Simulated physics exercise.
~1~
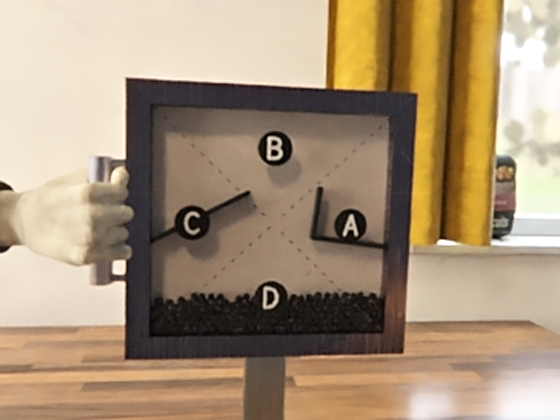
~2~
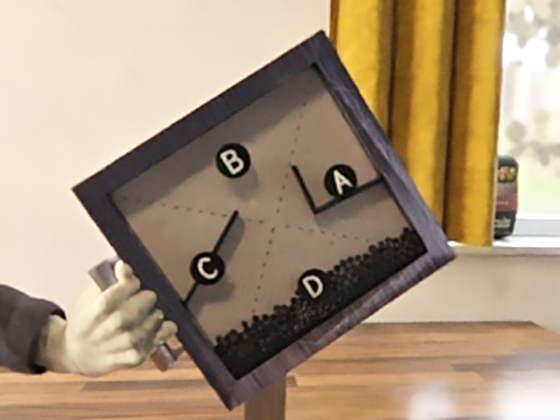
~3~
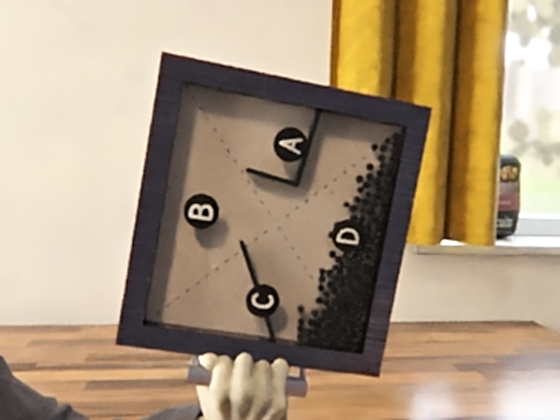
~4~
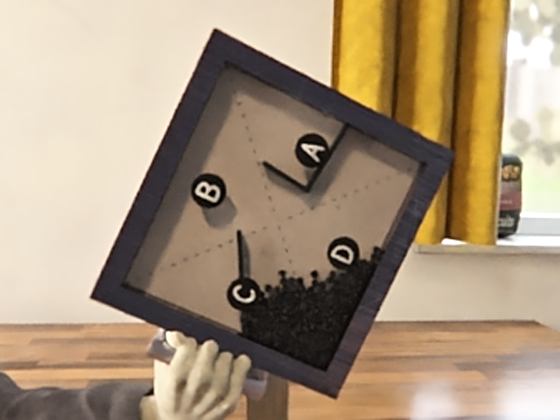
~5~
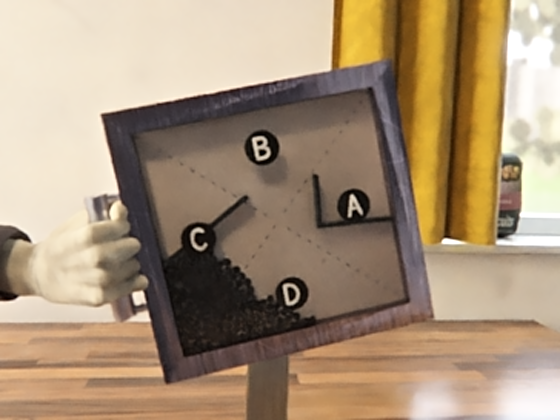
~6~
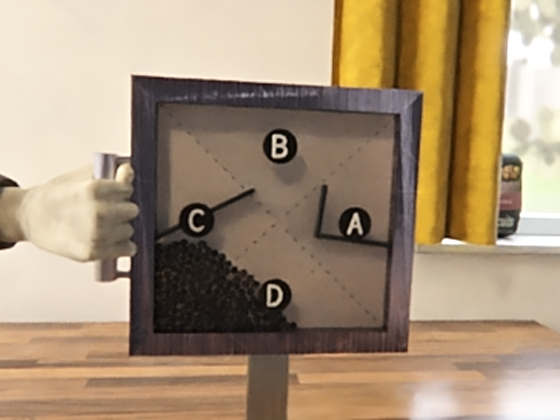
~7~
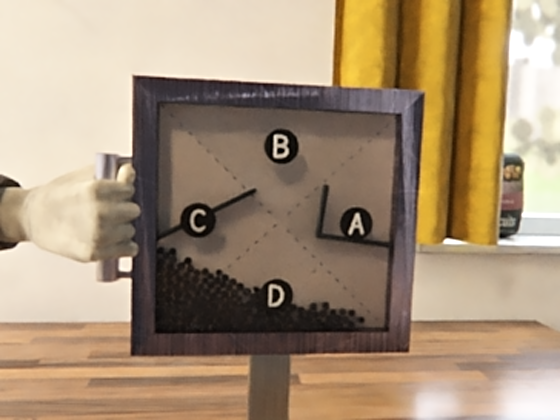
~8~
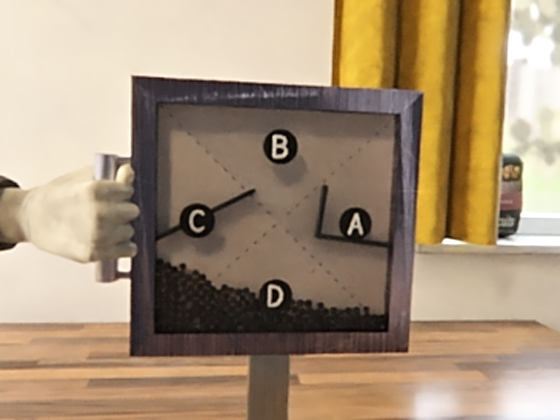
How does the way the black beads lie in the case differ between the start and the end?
At the start they lie in a roughly even layer along the bottom. At the end they still cover the bottom but are heaped higher on the left, sloping down to a thin layer on the right.
Black beads sliding right, then piling left as a hand turns a square case anticlockwise and back, finally spreading along the bottom.
